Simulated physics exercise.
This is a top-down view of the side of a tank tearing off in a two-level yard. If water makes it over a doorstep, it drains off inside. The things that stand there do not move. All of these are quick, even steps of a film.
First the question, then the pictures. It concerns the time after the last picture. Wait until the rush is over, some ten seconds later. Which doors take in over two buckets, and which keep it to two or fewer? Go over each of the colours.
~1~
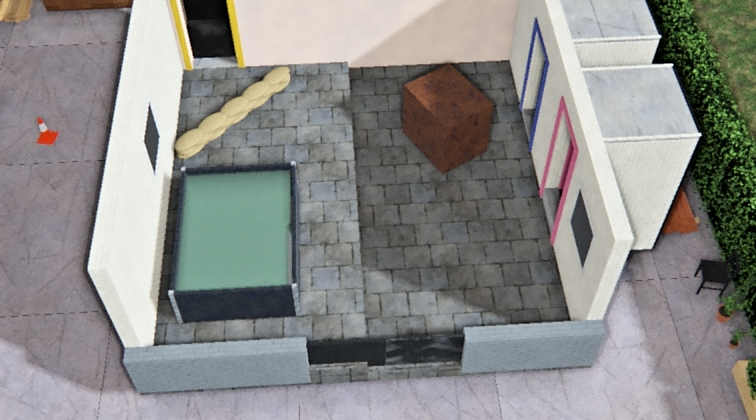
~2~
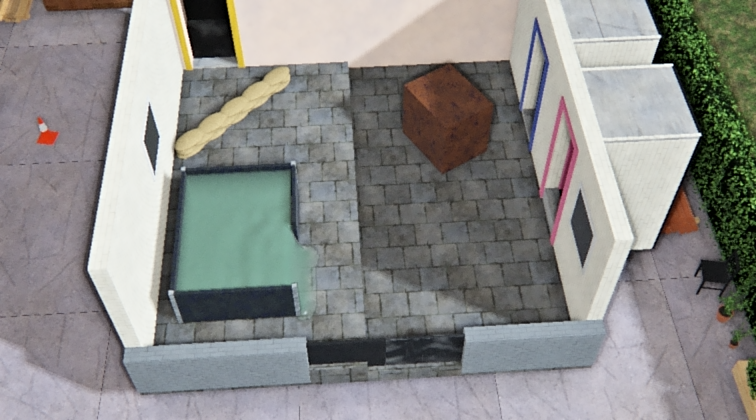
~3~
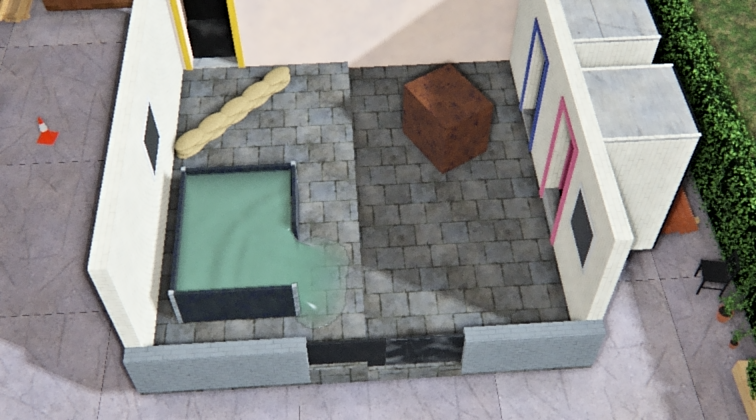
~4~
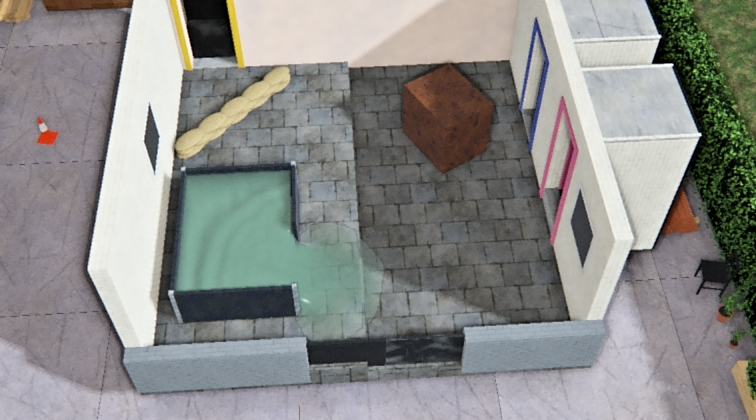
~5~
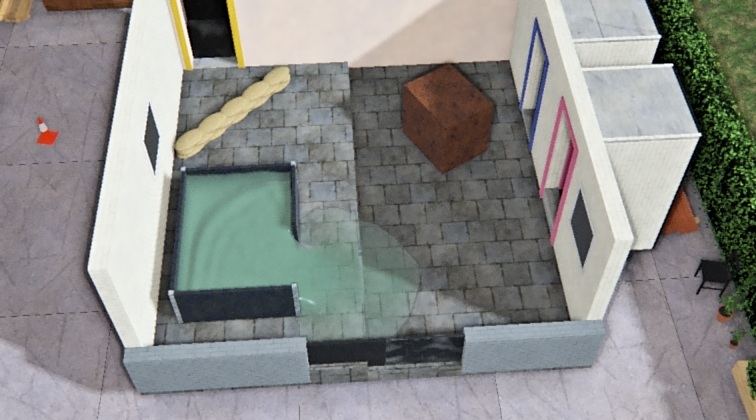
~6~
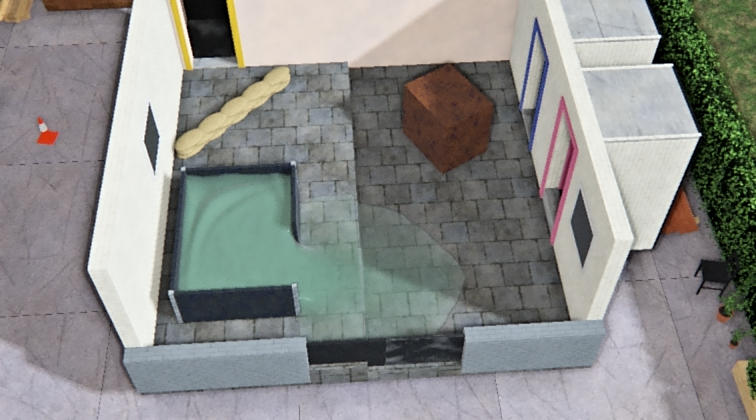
The pink door keeps it to two or fewer; the blue door takes in over two; the yellow door keeps it to two or fewer.
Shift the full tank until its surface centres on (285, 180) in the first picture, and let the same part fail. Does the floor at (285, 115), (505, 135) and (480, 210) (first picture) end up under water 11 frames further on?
First spot stays unwetted, second spot gets drenched, third spot gets drenched.
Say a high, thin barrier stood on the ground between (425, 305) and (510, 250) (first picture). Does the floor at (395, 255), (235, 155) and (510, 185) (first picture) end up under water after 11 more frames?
The first spot is swamped, the second untouched, the third swamped.
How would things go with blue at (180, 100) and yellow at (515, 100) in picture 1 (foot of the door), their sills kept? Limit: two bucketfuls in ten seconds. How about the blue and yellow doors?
Note: Blue lets in too little; yellow lets too much through.
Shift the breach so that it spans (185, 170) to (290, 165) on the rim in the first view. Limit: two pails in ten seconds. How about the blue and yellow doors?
The blue one goes past it, the yellow one goes past it.
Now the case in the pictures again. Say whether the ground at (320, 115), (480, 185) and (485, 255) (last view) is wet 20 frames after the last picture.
Result, in order: Unflooded / waterlogged / waterlogged.
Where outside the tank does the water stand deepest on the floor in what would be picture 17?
Deepest spot: Near (563, 325).
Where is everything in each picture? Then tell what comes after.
In the first picture, still water in the open tank at (237, 228).
In the second picture, water pours out at (295, 273) and has run to (307, 248).
In the third picture, the front is at (340, 249), out from the gap at (295, 274).
In the fourth picture, water pours out at (295, 275) and has run to (378, 265).
In the fifth picture, the front is at (415, 269), out from the gap at (295, 275).
In the sixth picture, the front is at (455, 267), out from the gap at (295, 274).
A moment on, water covers 35 % of the floor; the pink door not reached, the blue door not reached, the yellow door not reached.
Next, water covers 35 % of the floor; the pink door wet at the sill, nothing in, the blue door not reached, the yellow door not reached.
Then, water covers 45 % of the floor; the pink door wet at the sill, nothing in, the blue door under two buckets in, the yellow door not reached.
Later, water covers 60 % of the floor; the pink door wet at the sill, nothing in, the blue door over two buckets in, the yellow door not reached.
In the end, water covers 65 % of the floor; the pink door wet at the sill, nothing in, the blue door over two buckets in, the yellow door not reached.
